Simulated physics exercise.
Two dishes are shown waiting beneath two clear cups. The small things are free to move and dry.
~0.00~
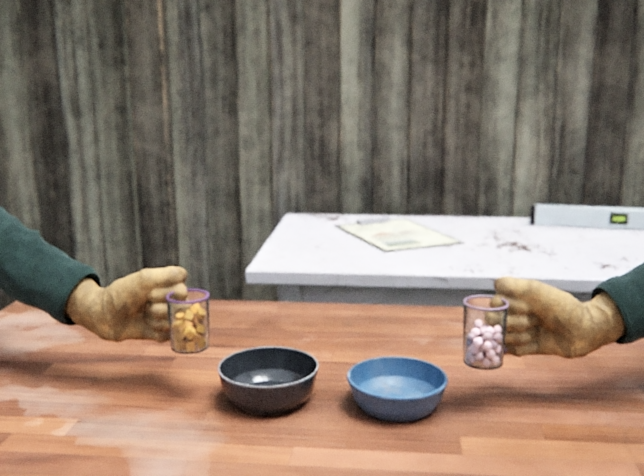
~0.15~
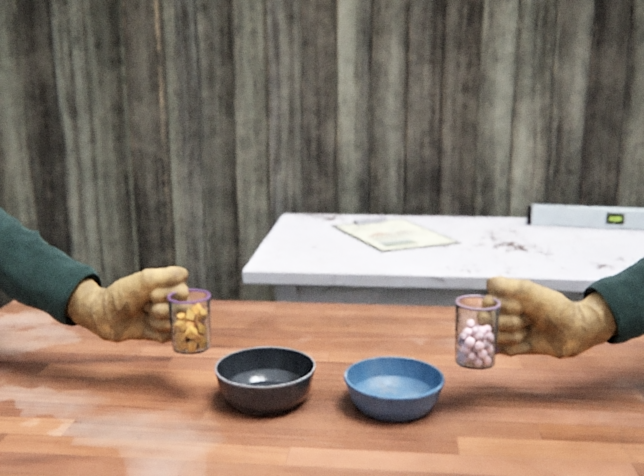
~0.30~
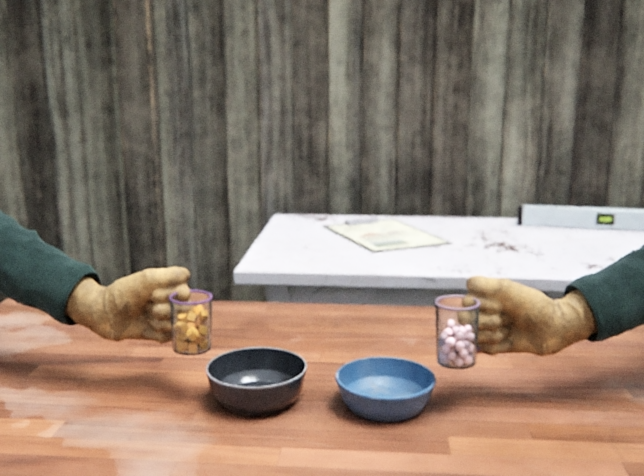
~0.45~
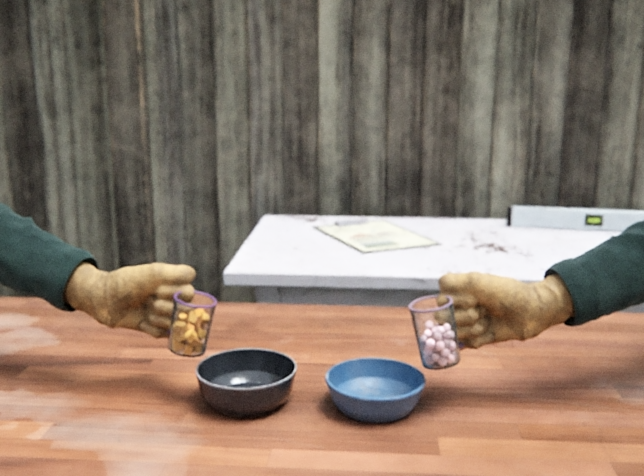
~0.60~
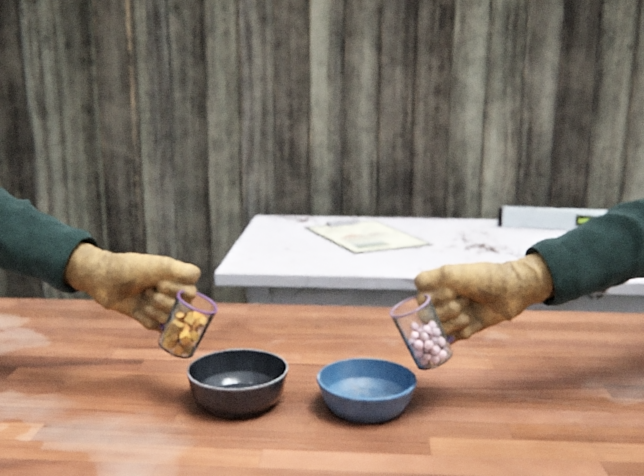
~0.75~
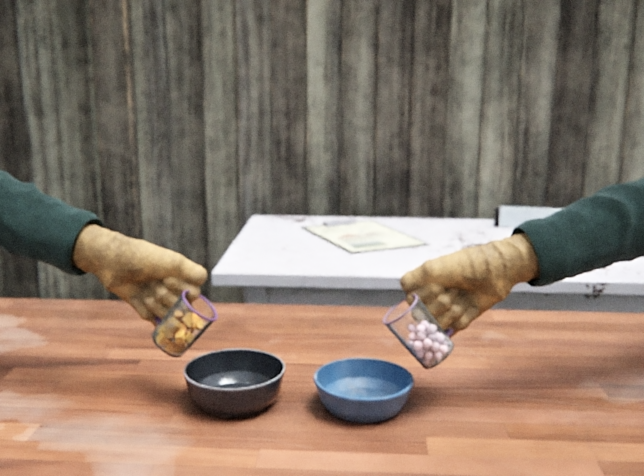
Two gloved hands holding clear cups of orange and pale pink pieces above two bowls, the right moving inward, then both tilting cups.
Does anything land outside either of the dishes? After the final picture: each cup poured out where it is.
My prediction: Left dish: I'd bet nothing lands outside it. Right dish: I'd bet nothing lands outside it.
Around 1.06 s, left, all still in the cup; right, all still in the cup.
Around 1.39 s, left, all still in the cup; right, all still in the cup.
Around 1.77 s, left, a small part still in the cup, most in the dish, a small part in the air; right, all in the dish.
Finally (2.5 s), left, all in the dish, none outside the dish; right, all in the dish, none outside the dish.
